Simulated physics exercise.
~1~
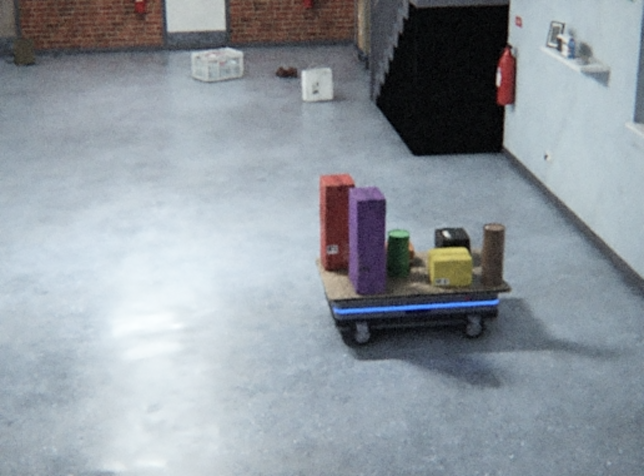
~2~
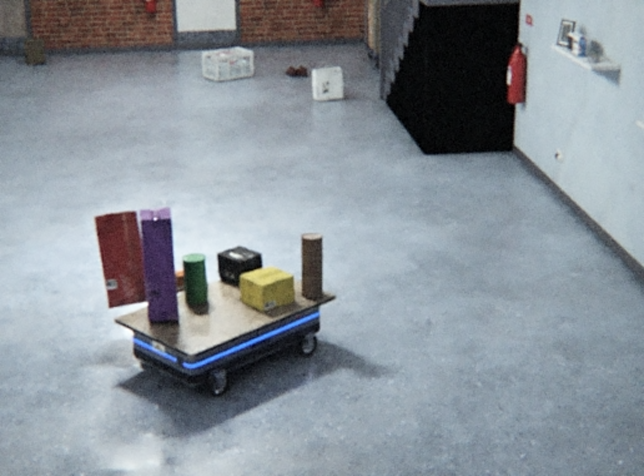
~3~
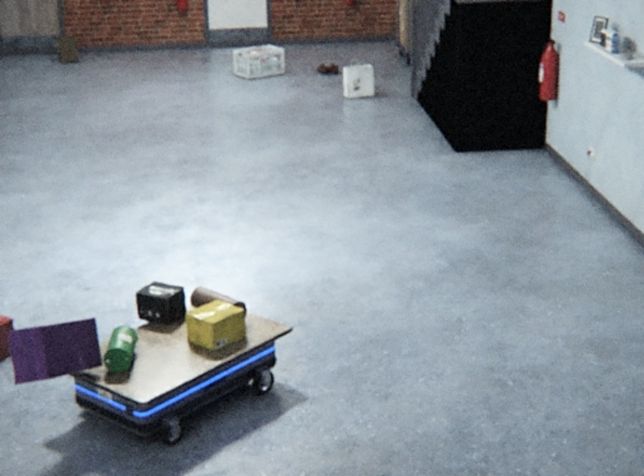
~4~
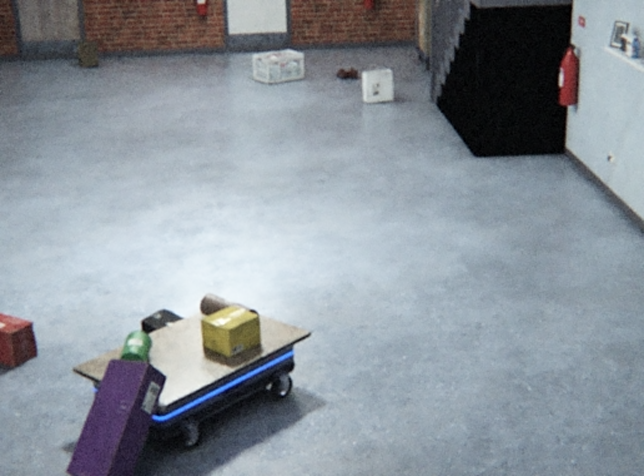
Low robot cart curving left and stopping, spilling red and purple boxes onto the floor while a yellow box stays on deck.
